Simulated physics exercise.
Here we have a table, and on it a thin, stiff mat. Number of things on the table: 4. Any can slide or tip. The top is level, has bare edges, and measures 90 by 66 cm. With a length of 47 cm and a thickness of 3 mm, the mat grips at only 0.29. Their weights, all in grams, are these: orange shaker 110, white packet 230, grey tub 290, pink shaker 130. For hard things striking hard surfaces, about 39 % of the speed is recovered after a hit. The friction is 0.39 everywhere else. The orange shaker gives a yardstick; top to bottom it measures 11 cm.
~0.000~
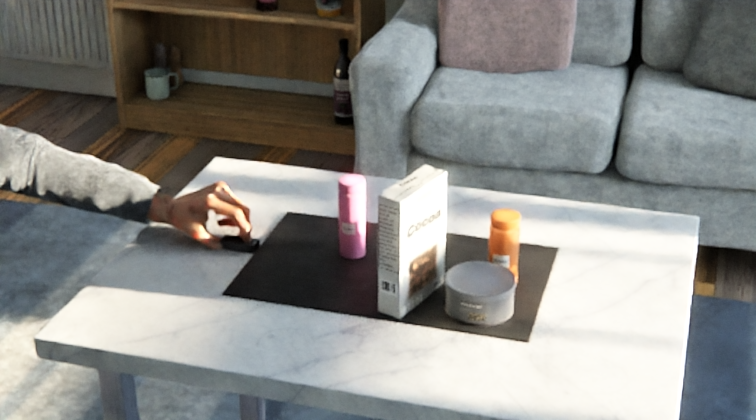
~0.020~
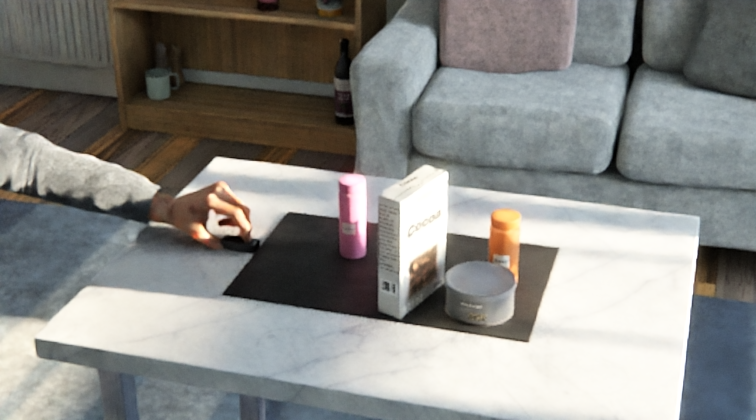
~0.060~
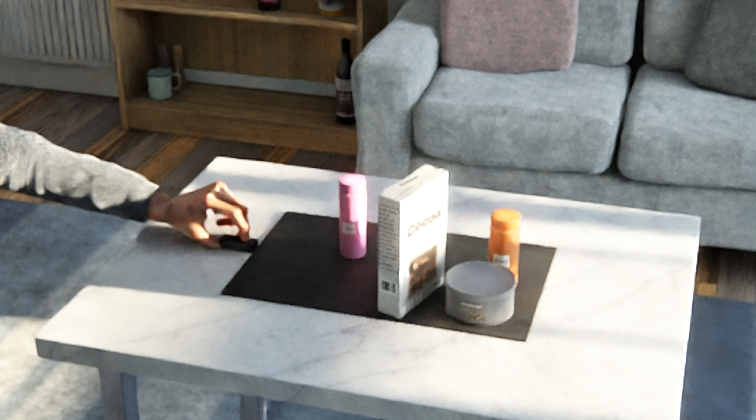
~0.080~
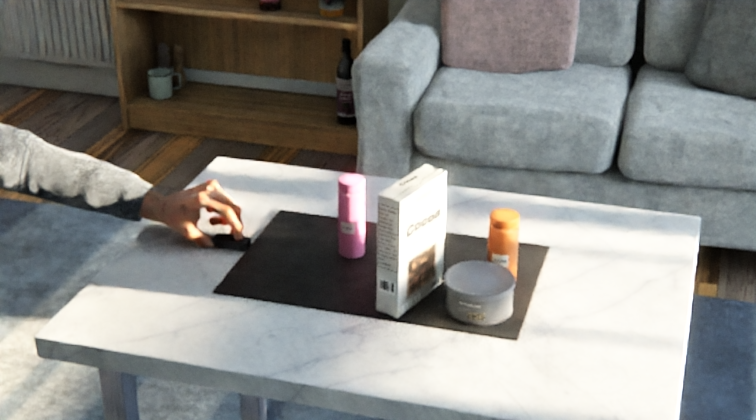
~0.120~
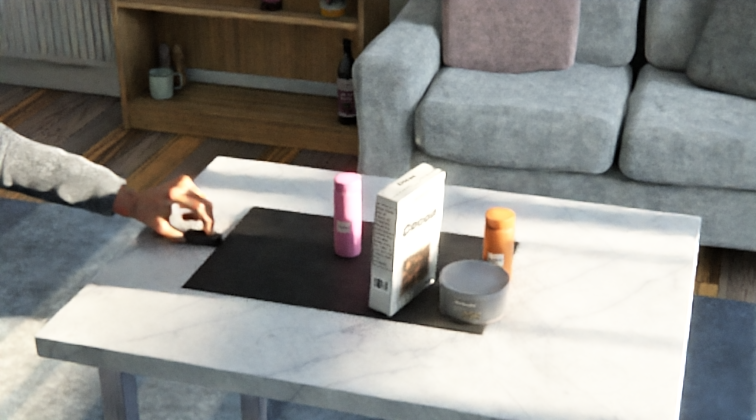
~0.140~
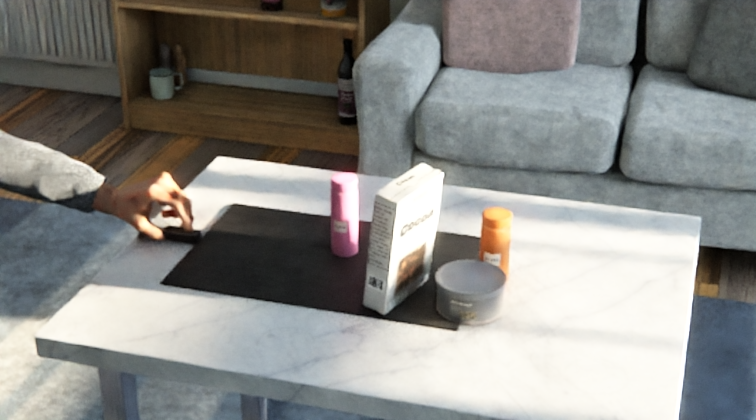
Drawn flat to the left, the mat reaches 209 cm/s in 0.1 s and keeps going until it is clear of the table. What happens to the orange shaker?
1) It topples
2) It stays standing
Answer: 2.
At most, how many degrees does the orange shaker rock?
8° at most.
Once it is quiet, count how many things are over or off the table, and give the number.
That makes 2.
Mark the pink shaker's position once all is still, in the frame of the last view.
Resting point, approx. (220, 218) px.
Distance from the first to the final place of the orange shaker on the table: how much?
The shift is close to 2 cm.
After 0.24 s, mat out by 31 cm; orange shaker leaning 8° near (486, 246); white packet leaning 37°; pink shaker slid 6 cm.
After 0.44 s, mat out by 73 cm; orange shaker leaning 4° near (493, 248); white packet on its side; pink shaker leaning 31°.
After 0.54 s, mat out by 93 cm; orange shaker slid 2 cm near (490, 247); pink shaker on its side; white packet on its side.
At rest (2.6 s), tipped over on the table, white packet and pink shaker; the other 2 in place, give or take 6 cm. Seen from the same camera at the end, orange shaker near (491, 248).
